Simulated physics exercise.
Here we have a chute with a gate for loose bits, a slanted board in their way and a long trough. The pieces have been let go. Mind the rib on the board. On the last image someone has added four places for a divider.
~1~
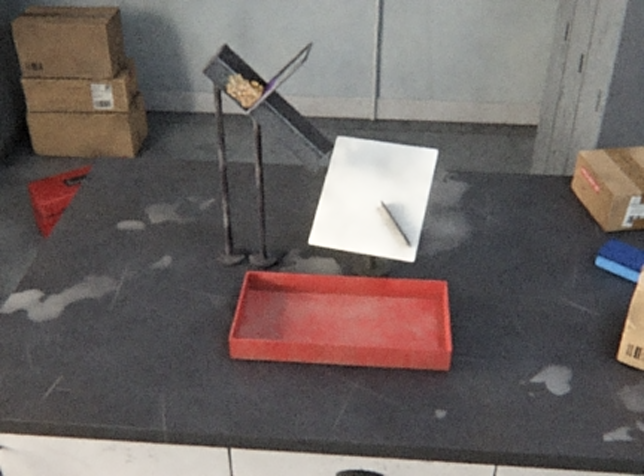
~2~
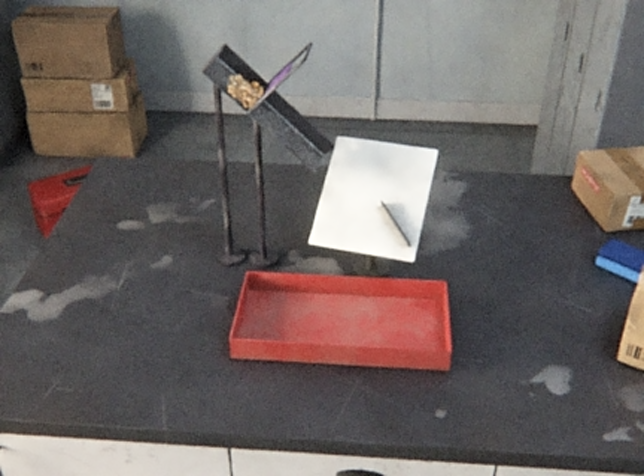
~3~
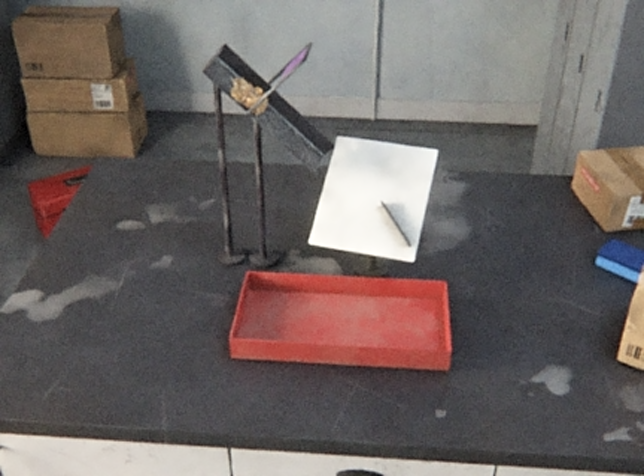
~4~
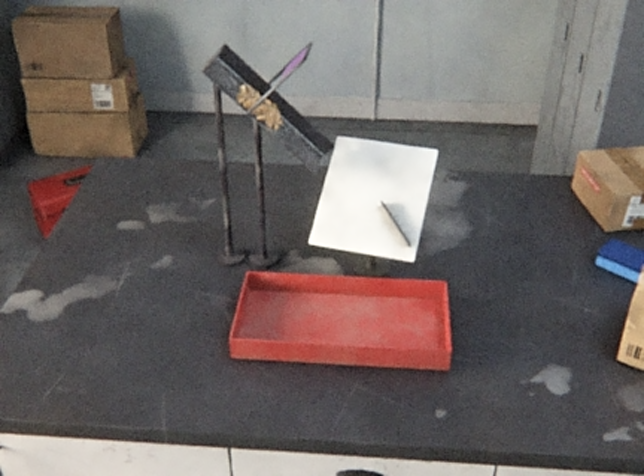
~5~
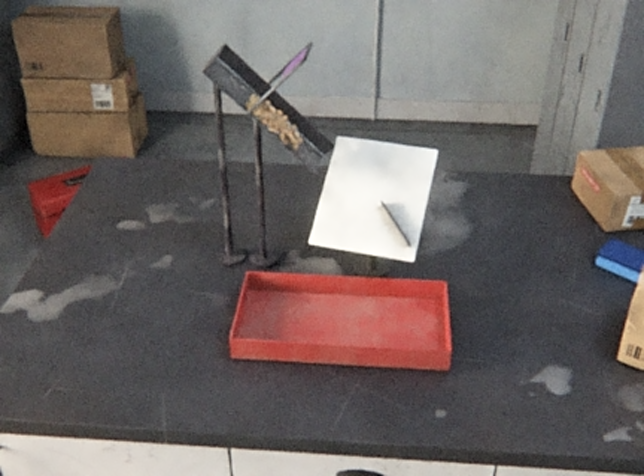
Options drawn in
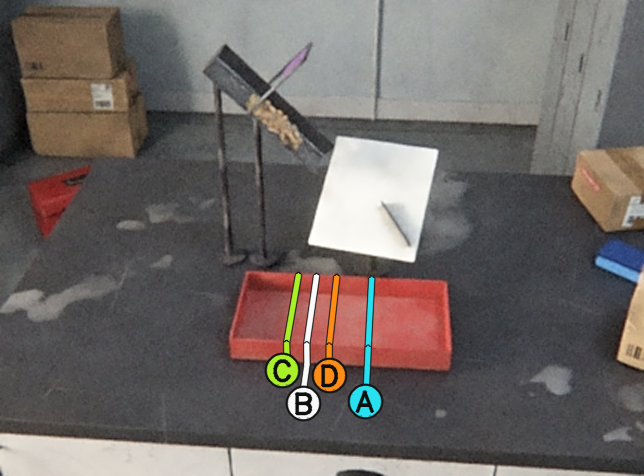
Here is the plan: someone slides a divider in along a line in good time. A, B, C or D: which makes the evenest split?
I would pick line A.
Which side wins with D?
Right.
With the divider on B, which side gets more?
The right side.
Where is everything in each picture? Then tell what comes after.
Load behind the gate (247, 91), round wooden beads; lip of the chute (318, 167), sloping fairly steeply, in the first frame.
Middle of the board (374, 196), tilted fairly steeply; middle of its low edge (360, 252); of its high edge (387, 143), in the second frame.
Front corners of the trough (230, 339) and (451, 351), empty; front of the load (265, 104), in the third frame.
Middle of the load (261, 107); its front (280, 122), roughly a third of the way to the lip; rib from (381, 201) to (409, 243), in the fourth frame.
Middle of the load (272, 119); its front (300, 140), roughly two thirds of the way to the lip, in the fifth frame.
On the marked copy, line A crosses the front rim at (368, 346); line B crosses the front rim at (306, 343); line C crosses the front rim at (286, 342); line D crosses the front rim at (329, 344).
With A, of what is caught, roughly a third on the left of the divider, roughly two thirds on the right.
With B, of what is caught, not one piece on the left of the divider, every piece on the right.
With C, of what is caught, not one piece on the left of the divider, every piece on the right.
With D, of what is caught, about a tenth on the left of the divider, almost all on the right.
